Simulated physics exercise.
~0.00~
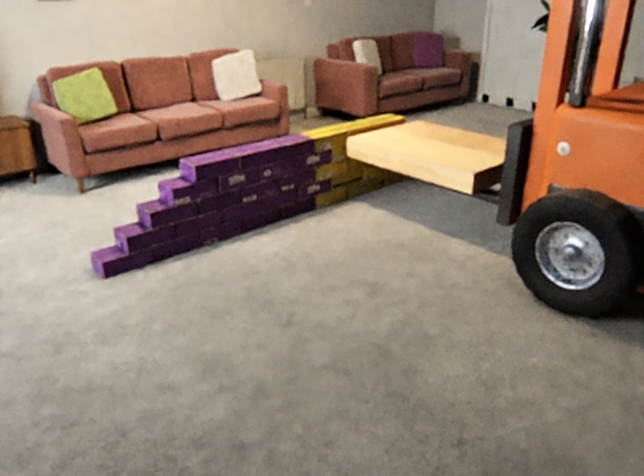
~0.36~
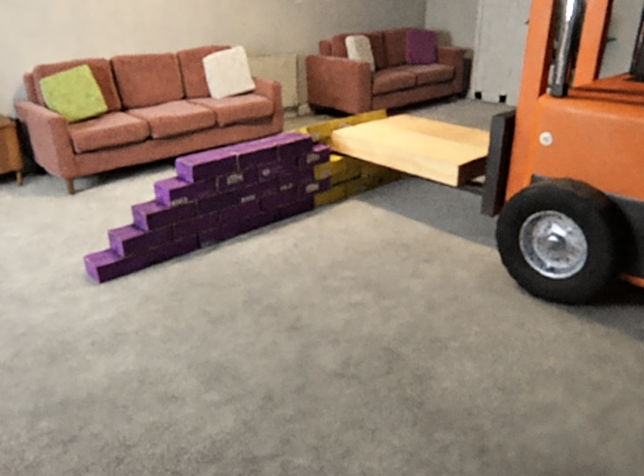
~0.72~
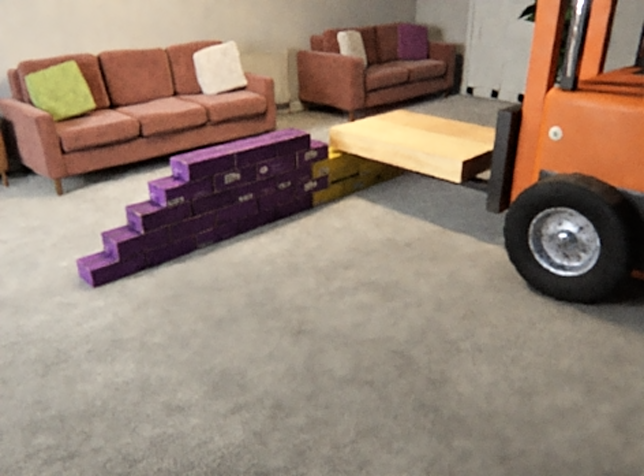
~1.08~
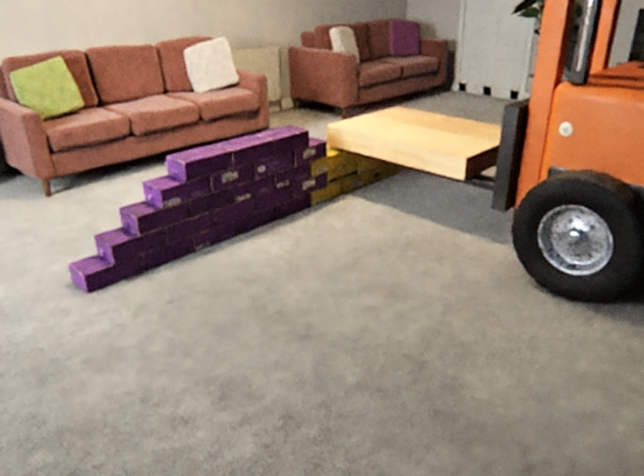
An orange forklift pushes a pale slab against a purple and yellow block wall, then stops.
